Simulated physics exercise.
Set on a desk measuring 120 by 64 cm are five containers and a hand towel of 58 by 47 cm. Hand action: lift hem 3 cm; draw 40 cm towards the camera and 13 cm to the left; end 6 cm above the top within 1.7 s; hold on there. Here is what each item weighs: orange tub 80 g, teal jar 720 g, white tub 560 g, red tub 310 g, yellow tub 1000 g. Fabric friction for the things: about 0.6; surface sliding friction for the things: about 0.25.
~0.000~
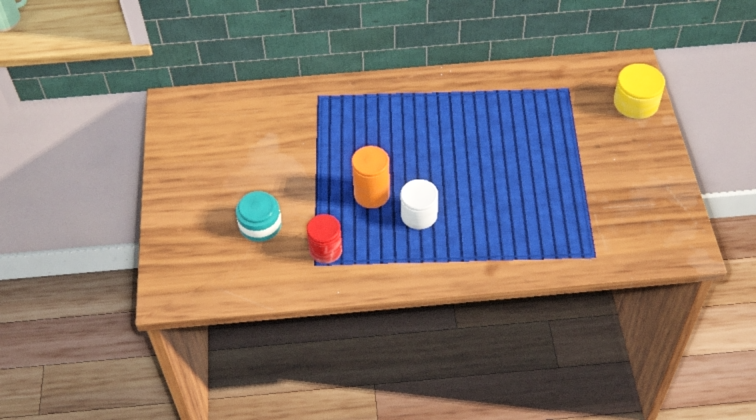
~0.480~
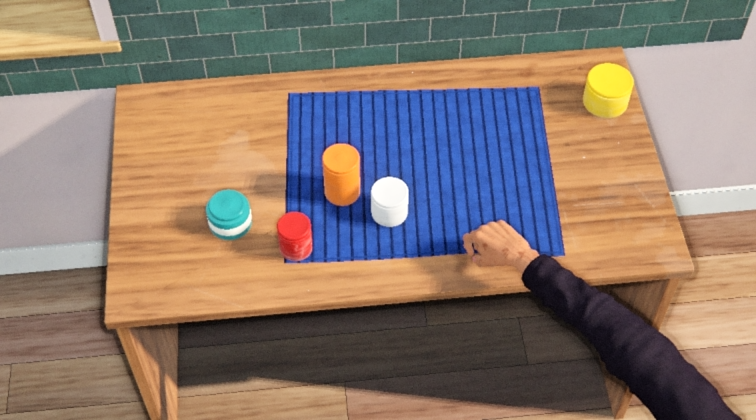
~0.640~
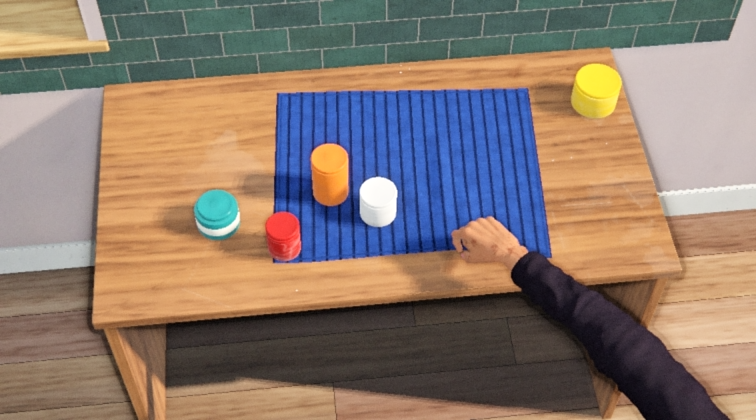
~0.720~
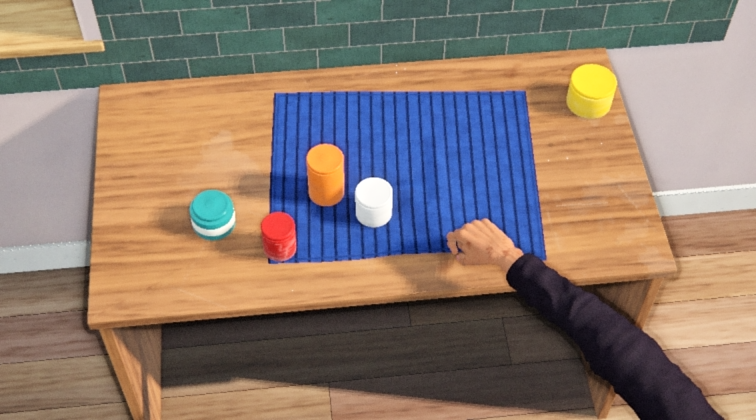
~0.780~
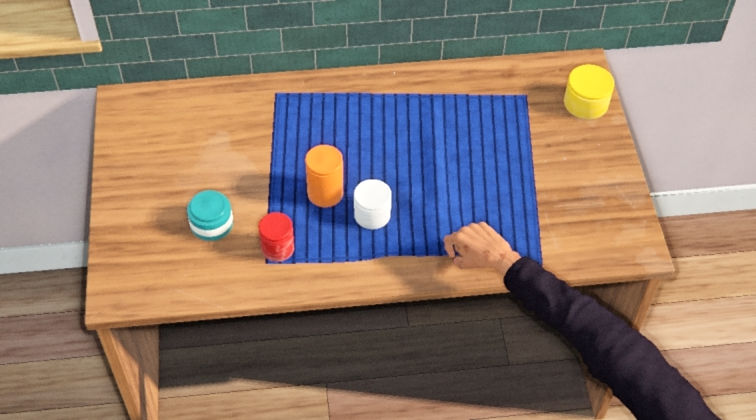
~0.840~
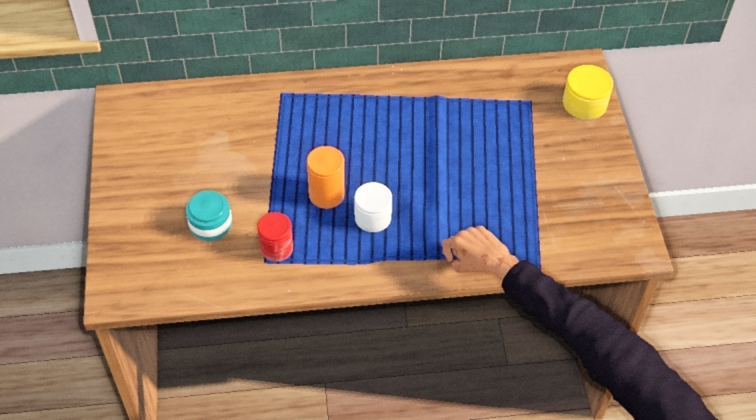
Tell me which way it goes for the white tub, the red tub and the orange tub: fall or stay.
Here it is: The white tub will fall, the red tub will fall, the orange tub will fall.
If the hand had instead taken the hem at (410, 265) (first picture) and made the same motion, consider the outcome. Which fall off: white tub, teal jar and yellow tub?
White tub is lost, teal jar is left on top, yellow tub is left on top.
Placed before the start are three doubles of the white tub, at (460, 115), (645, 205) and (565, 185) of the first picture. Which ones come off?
Going through the three spots as listed: Ends up off the top, holds its spot and ends up off the top.
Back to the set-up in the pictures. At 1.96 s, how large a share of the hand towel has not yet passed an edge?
Near 0 in a hundred.
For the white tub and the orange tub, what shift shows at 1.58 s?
For the white tub it's around 20 cm, and for the orange tub around 20 cm.
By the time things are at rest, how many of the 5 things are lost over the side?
My count is 3.
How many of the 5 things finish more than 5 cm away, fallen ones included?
3 of them.
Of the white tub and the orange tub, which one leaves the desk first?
First: White.
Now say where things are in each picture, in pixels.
In the first picture, white tub (419, 194); red tub (323, 227); orange tub (370, 160); hand towel corners (314, 266) (318, 96) (569, 89) (596, 258).
In the second picture, hand towel corners (285, 263) (288, 93); grip (473, 254).
In the third picture, hand towel corners (273, 263) (277, 93); grip (461, 250).
In the fourth picture, hand towel corners (269, 264) (274, 93); grip (457, 252).
In the fifth picture, hand towel corners (266, 264) (275, 93); grip (454, 256).
In the sixth picture, white tub (373, 197); red tub (274, 225); orange tub (325, 160); hand towel corners (264, 263) (281, 93) (531, 101) (541, 273); grip (452, 259).
After 1.2 s, 90 % of the hand towel is still over the top; white tub 9 cm off its start, orange tub 7 cm off its start, red tub 1 cm off its start.
After 1.6 s, 70 % of the hand towel is still over the top; white tub 21 cm off its start, orange tub 18 cm off its start, red tub 6 cm off its start.
After 2.0 s, 0 % of the hand towel is still over the top; orange tub 44 cm off its start at (417, 347), white tub over the edge, red tub 23 cm off its start at (346, 321).
After 2.3 s, 0 % of the hand towel is still over the top; orange tub over the edge, white tub over the edge, red tub over the edge.
After 3.9 s, 0 % of the hand towel is still over the top; orange tub over the edge, white tub over the edge, red tub over the edge.
